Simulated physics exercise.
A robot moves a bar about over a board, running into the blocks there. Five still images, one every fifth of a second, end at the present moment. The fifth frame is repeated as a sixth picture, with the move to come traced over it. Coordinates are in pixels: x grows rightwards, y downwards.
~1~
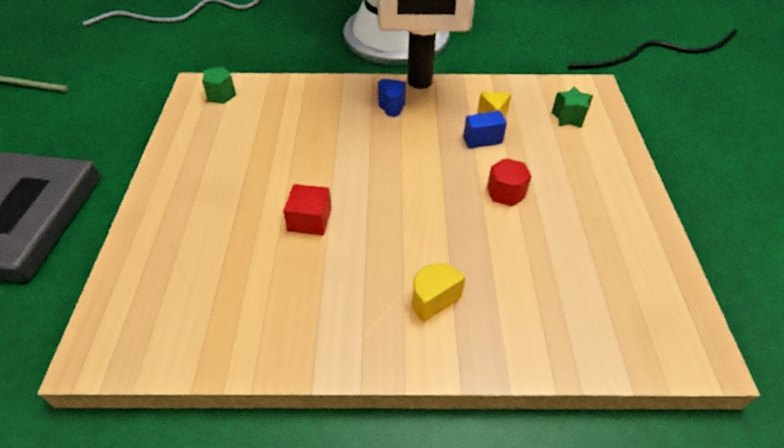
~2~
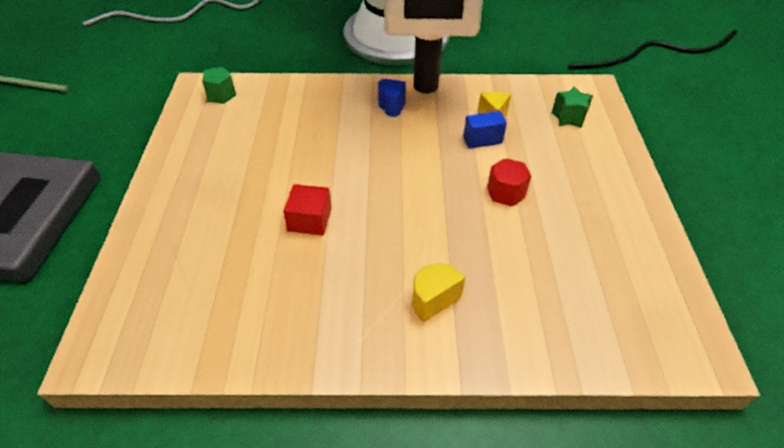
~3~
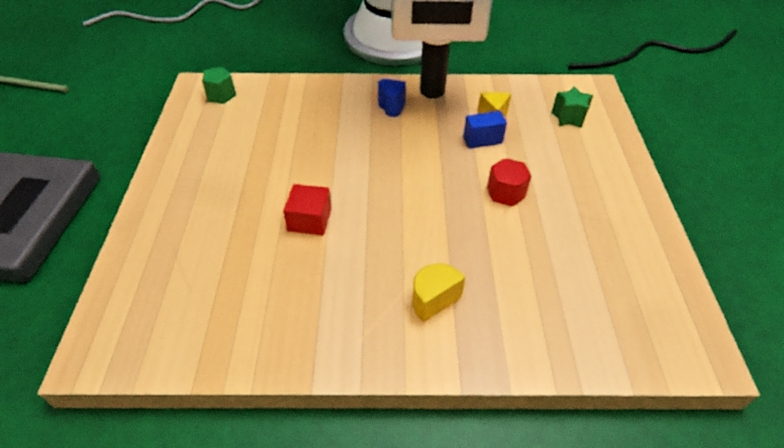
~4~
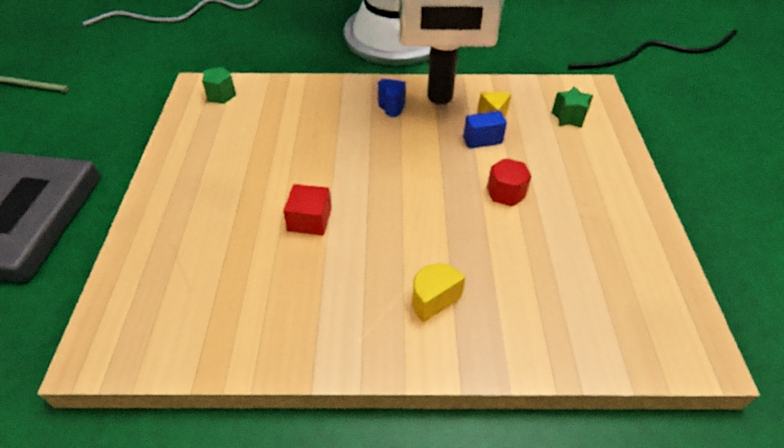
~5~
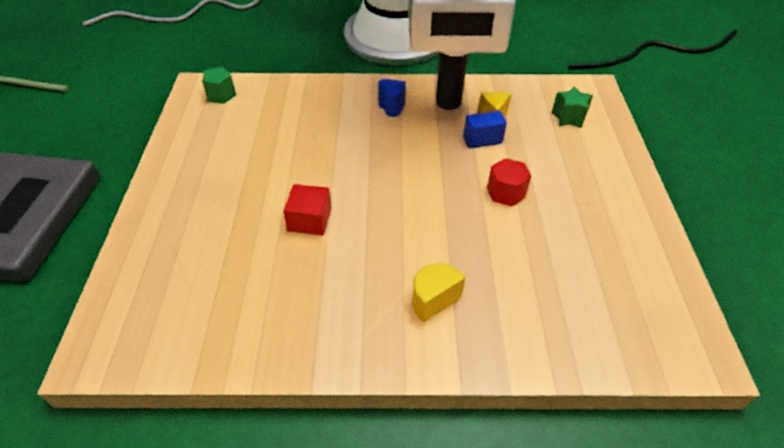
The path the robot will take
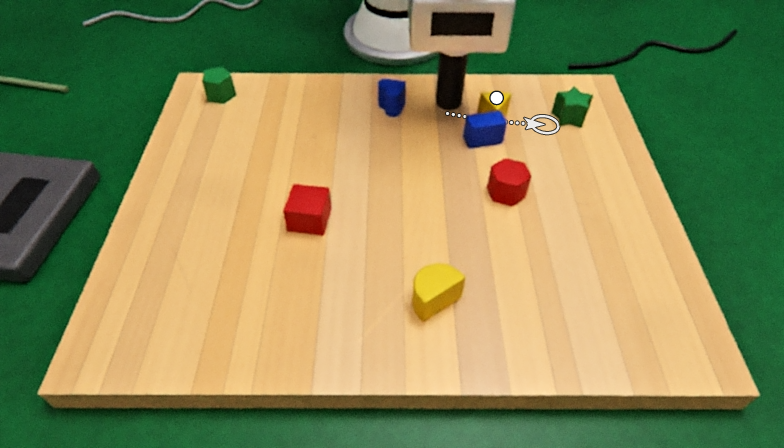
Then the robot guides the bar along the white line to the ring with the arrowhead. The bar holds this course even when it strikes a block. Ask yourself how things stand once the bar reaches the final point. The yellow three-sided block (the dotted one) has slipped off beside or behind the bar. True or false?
That statement is not accurate.
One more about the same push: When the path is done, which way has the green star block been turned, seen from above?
It spins anti-clockwise.
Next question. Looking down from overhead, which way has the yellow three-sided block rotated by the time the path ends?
The turn is clockwise.
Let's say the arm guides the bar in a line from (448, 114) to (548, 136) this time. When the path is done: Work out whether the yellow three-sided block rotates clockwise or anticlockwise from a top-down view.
Looking from above, the answer is counterclockwise.
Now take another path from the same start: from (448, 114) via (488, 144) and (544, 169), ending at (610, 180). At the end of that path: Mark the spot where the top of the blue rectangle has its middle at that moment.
Just about (557, 168).
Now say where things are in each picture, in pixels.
In the first frame, lower end of the bar at (420, 82), tops of blocks, blue rectangle at (487, 119), yellow three-sided block at (497, 98), green star block at (576, 97).
In the second frame, bar at (426, 86), blocks as before.
In the third frame, bar at (432, 91), blocks as before.
In the fourth frame, bar at (440, 97), blocks as before.
In the fifth frame, bar at (449, 102), blue rectangle at (487, 119), yellow three-sided block at (497, 98), green star block at (576, 97).
The drawn path runs from (448, 114) by way of (496, 121) to (545, 124); the dot is on the yellow three-sided block.
The first path, step by step. One third of the way, bar at (481, 108); yellow three-sided block at (506, 98), turned 25° clockwise.
Two thirds of the way, bar at (515, 111); yellow three-sided block at (540, 100), turned 15° clockwise.
At the end, bar at (548, 113); blue rectangle not moved; yellow three-sided block at (574, 103), turned 20° clockwise; green star block at (596, 96), turned 35° anticlockwise.
